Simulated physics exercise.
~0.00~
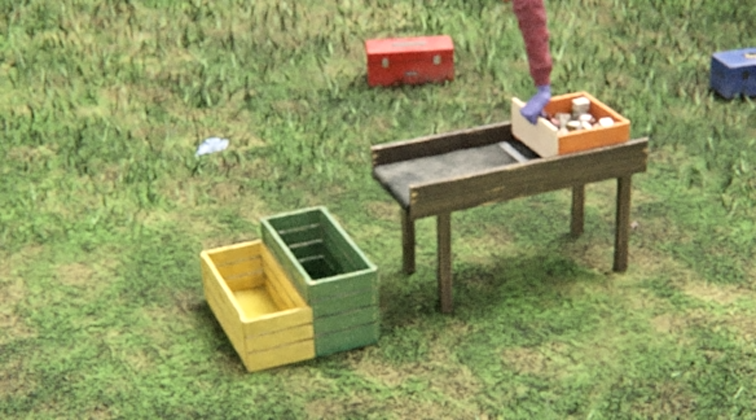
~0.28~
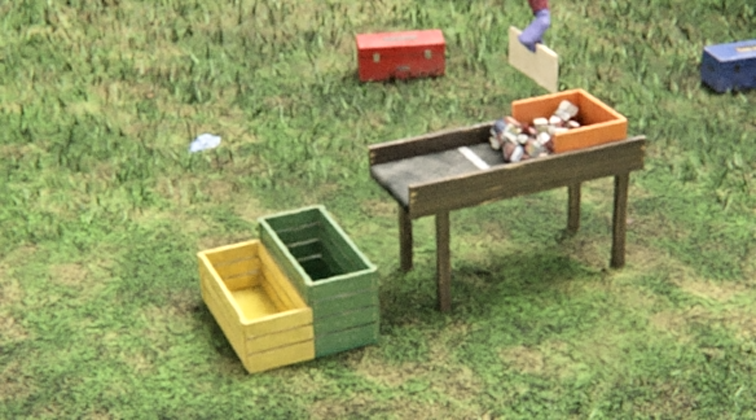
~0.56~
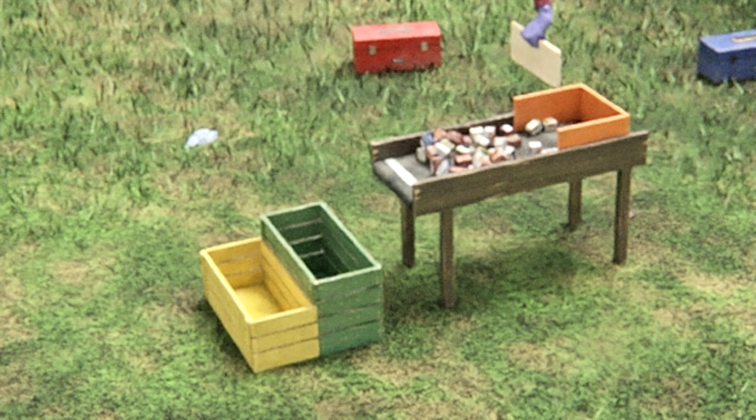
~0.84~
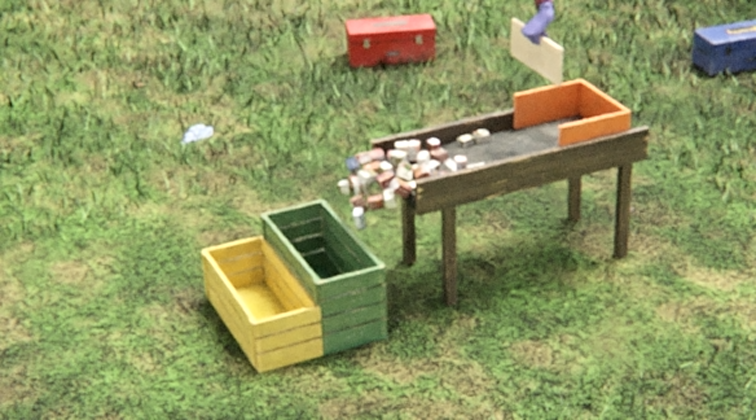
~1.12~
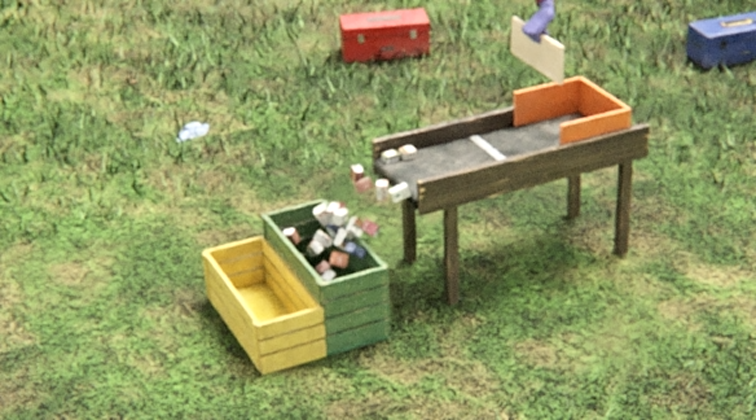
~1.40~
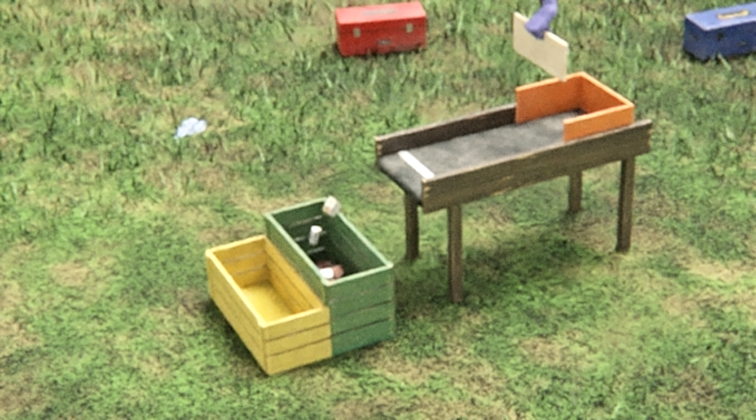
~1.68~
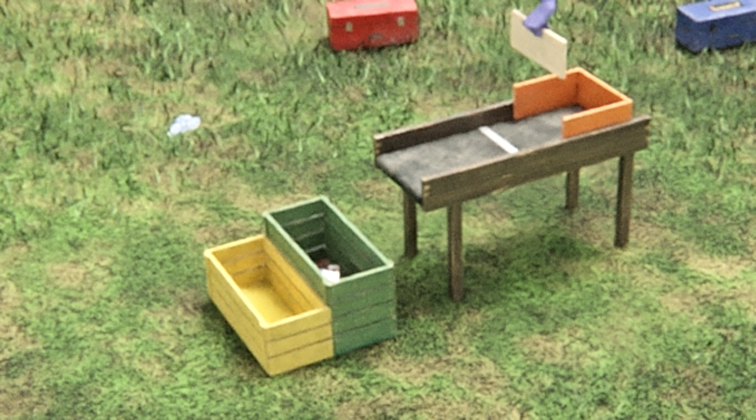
In this clip, a gloved hand lifts the pale gate of an orange pen on a raised belt, and a load of small cartons rides left, spills off the end and drops into the green bin, leaving the belt clear and the yellow box empty.
